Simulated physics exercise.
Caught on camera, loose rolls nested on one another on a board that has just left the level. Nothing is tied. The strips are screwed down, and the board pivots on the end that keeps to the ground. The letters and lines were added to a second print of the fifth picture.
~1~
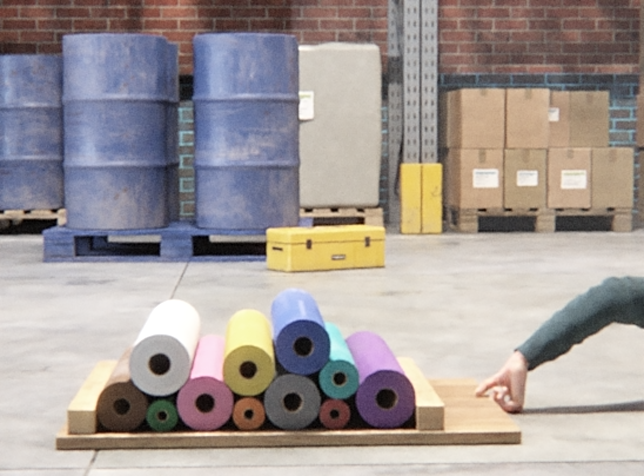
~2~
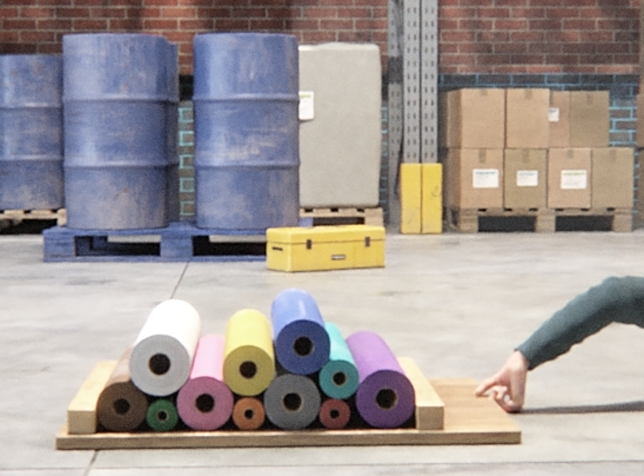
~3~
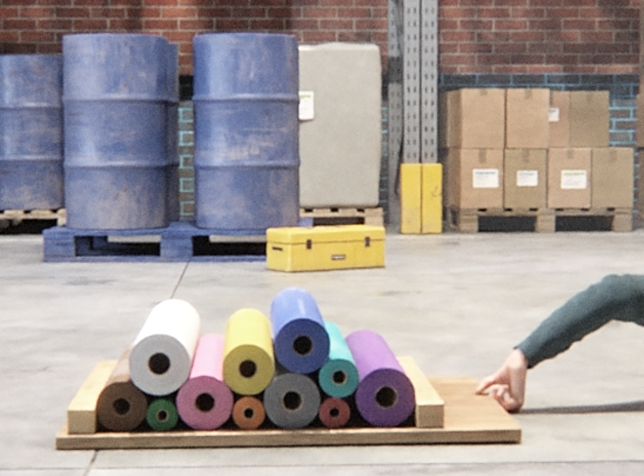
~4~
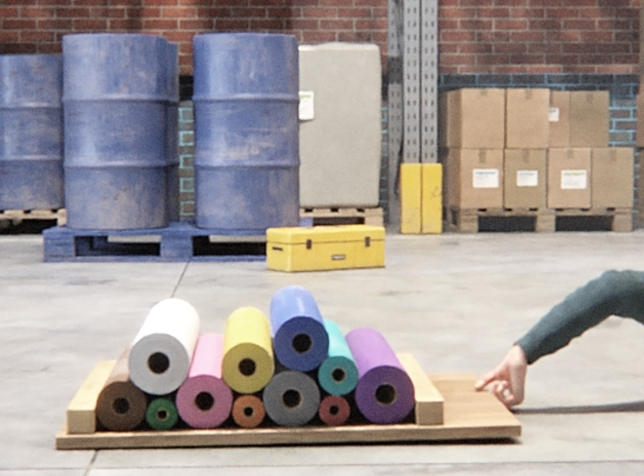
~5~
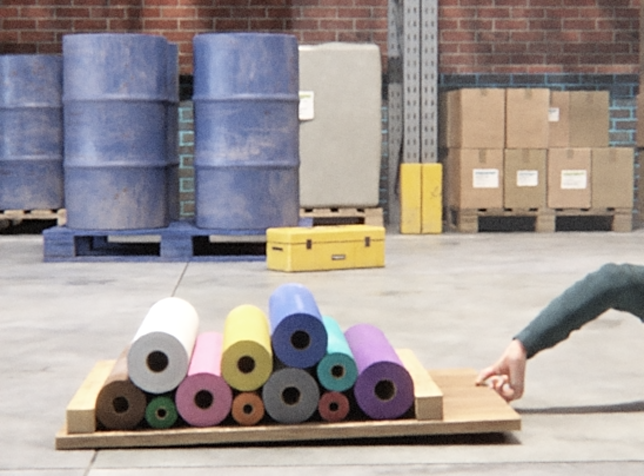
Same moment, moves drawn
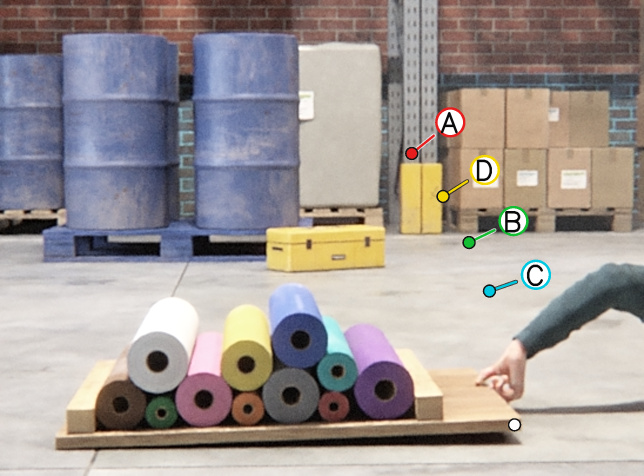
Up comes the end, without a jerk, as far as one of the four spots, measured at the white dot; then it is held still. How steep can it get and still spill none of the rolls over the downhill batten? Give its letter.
Raise it to A.
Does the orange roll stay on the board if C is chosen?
Yes.
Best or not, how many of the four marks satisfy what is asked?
Four of the four.
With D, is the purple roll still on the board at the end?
Yes.
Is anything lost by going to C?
At C: No.
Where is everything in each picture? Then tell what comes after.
Pink roll (205, 403); orange roll (249, 414); grey roll (292, 402), in the first frame.
Grey roll (292, 402), in the second frame.
Board (286, 397); purple roll (386, 397); brown roll (121, 406), in the third frame.
Board (286, 395); brown roll (121, 406); pink roll (204, 401), in the fourth frame.
Board (286, 393); brown roll (120, 405), in the fifth frame.
On the marked copy, A at (412, 153); B at (469, 243); C at (490, 291); D at (443, 196); the white dot at (515, 425).
Following A. Soon after the start, board at 20°.
Later, board at 38°.
In the end, board at 39°, none over the low batten.
As for the rest, B none over the low batten; C none over the low batten; D none over the low batten.
